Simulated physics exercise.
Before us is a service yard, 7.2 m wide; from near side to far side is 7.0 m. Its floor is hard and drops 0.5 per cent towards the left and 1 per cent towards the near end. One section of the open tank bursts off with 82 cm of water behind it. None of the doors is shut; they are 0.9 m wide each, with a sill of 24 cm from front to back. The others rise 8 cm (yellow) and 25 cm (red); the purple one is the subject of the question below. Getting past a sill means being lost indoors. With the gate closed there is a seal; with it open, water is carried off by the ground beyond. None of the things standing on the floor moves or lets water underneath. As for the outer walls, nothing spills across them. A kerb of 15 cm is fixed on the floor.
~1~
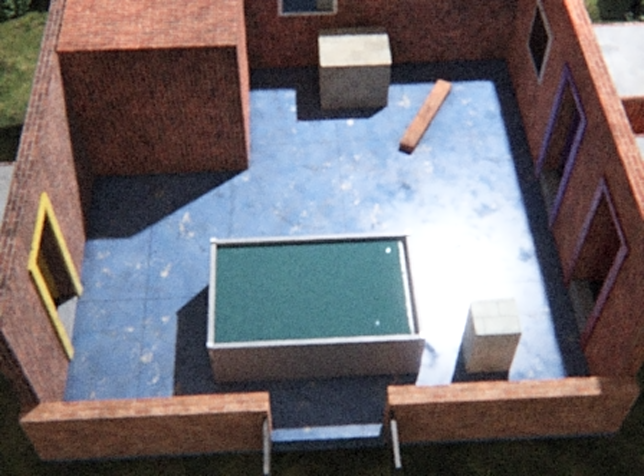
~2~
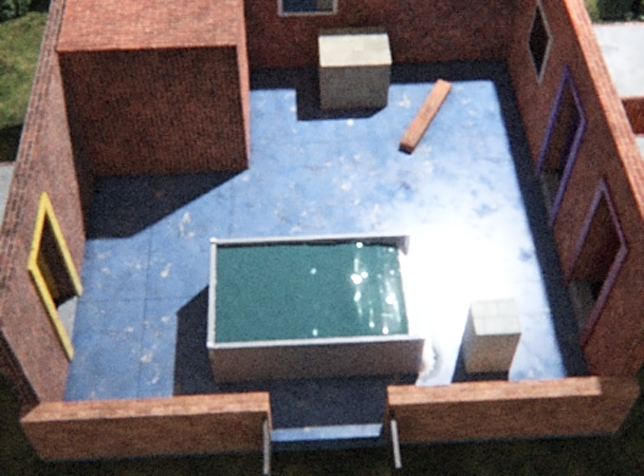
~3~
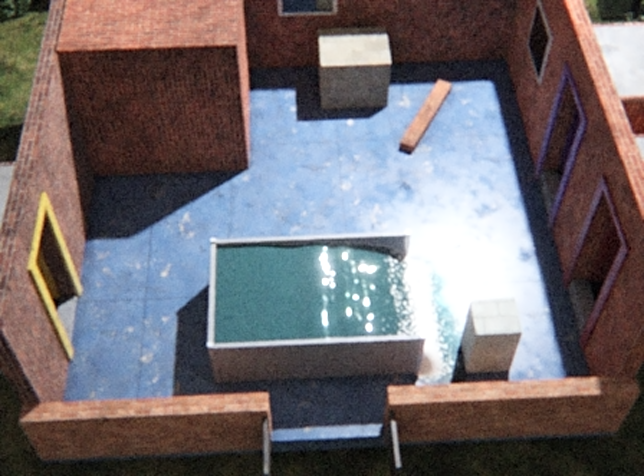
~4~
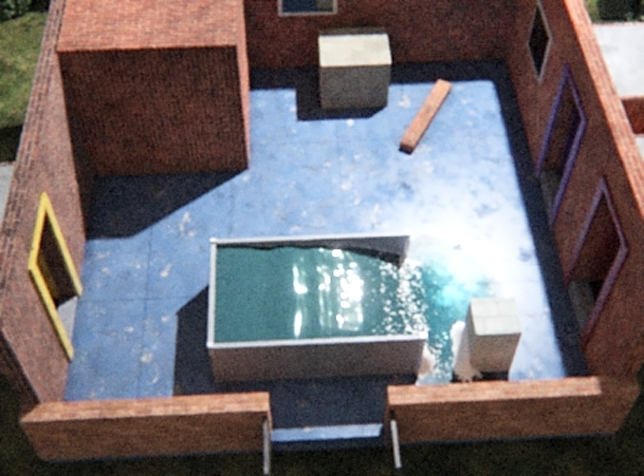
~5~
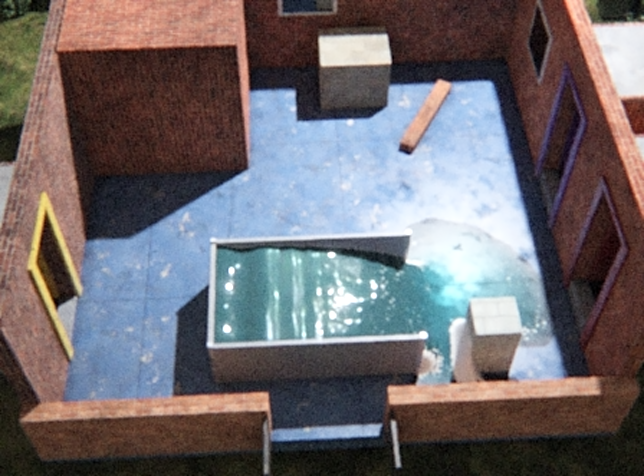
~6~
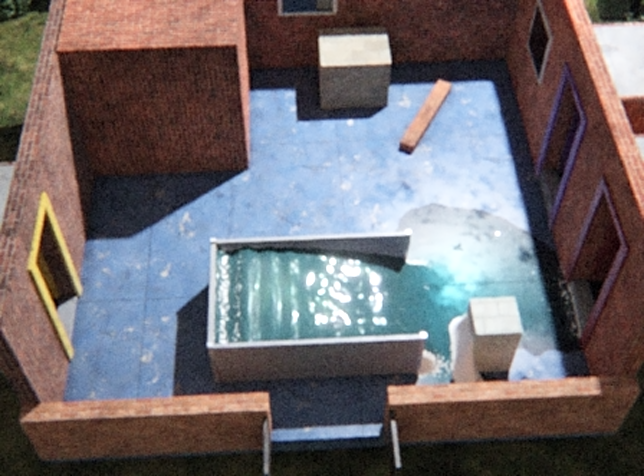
The footage shows a walled yard with a blue floor and an open tank of green water; the tank's right side gives way, and water pours out, flows around a pale block and spreads across the floor toward the right wall.
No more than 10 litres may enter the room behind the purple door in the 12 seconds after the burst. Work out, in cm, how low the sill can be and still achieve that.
It can be no lower than about 22 cm.
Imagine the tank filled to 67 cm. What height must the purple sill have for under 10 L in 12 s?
Step height: Approx. 17 cm.
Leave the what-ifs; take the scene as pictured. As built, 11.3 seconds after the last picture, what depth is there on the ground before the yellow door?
You'd measure close to 13.0 cm there.
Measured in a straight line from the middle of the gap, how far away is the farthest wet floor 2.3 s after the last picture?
Near 5.8 m, more or less.
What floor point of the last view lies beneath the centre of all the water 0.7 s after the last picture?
My guess is close to (374, 320).
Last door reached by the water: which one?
The yellow door.
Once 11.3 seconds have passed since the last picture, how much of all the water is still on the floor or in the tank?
Close to 88 in a hundred.
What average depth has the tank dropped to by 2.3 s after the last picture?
About 23 cm.
Then, 0.7 s after the last picture water covers 25 % of the floor, deepest (54 cm) near (456, 344); 18 cm at the purple door, 0 litres in over its 26 cm sill.
Then, 2.3 s after the last picture water covers 40 % of the floor, deepest (38 cm) near (574, 408); 23 cm at the purple door, 2 litres in over its 26 cm sill.
Then, 11.3 s after the last picture water covers 95 % of the floor, deepest (16 cm) near (70, 362); 5 cm at the purple door, 2 litres in over its 26 cm sill.
At the purple door as built, the water peaked near 27 cm, 1.5 s after the last picture.
Run again over the same 12 s with other heights there, 28 litres in over 18 cm, 4 litres over 24.5 cm. The limit of 10 litres is kept from about 22 cm up.
